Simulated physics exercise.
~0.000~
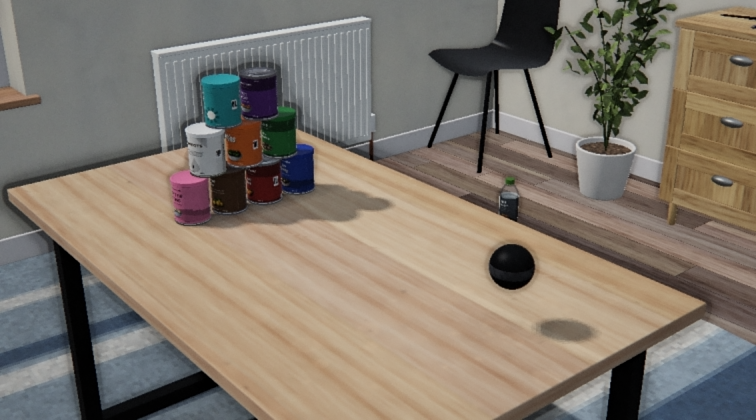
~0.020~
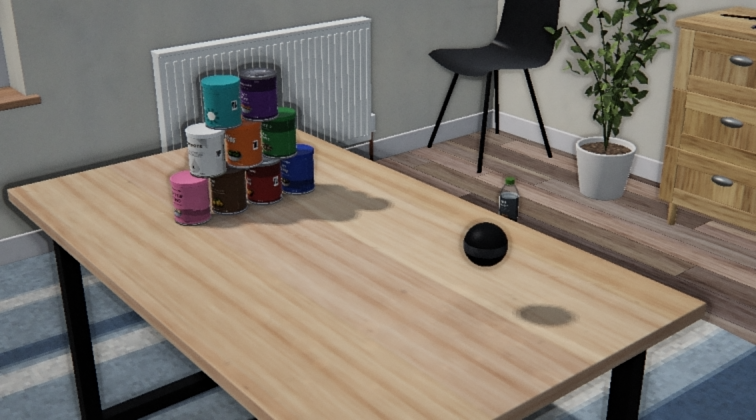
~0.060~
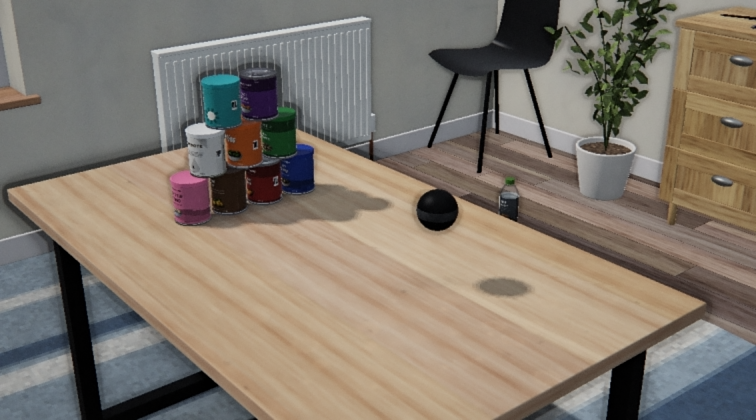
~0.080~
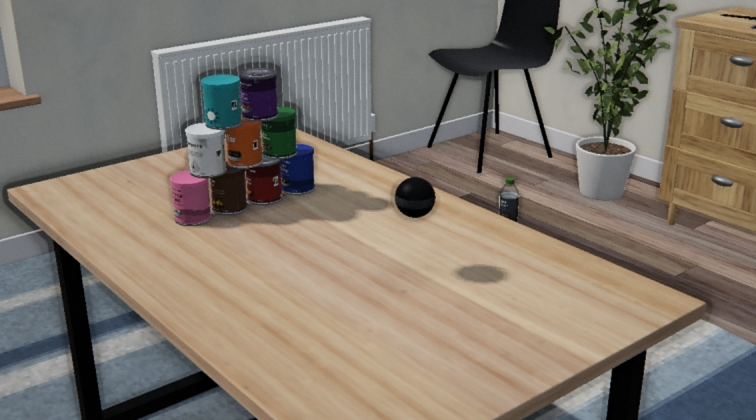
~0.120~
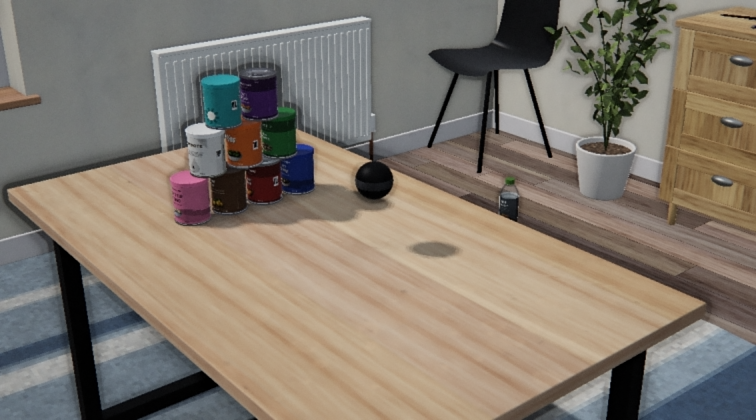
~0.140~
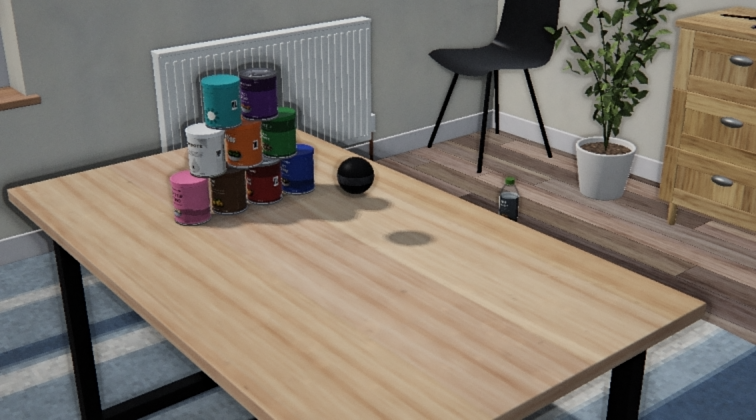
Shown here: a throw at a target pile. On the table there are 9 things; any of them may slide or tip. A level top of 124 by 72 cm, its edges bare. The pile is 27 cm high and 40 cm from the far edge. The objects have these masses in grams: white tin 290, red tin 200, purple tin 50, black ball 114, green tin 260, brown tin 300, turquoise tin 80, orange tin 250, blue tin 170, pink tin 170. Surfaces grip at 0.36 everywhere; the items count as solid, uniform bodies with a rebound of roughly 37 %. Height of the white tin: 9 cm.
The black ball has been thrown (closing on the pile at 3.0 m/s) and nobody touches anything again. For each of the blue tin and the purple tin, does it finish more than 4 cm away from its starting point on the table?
The blue tin: Yes; the purple tin: Yes.
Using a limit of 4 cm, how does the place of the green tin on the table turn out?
Green tin: Moved.
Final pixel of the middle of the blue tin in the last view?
Close to (294, 142).
After 0.34 s, black ball near (297, 184); blue tin slid 12 cm near (295, 151); green tin leaning 15°; red tin slid 2 cm.
After 0.54 s, black ball near (298, 186); purple tin leaning 71° near (279, 119); blue tin slid 18 cm near (295, 142); green tin on its side.
At rest (1.6 s), tipped over on the table, purple tin and green tin; not toppled but over 4 cm from the start, blue tin; the other 6 in place, give or take 4 cm. Seen from the same camera at the end, blue tin near (294, 142), purple tin near (317, 173).
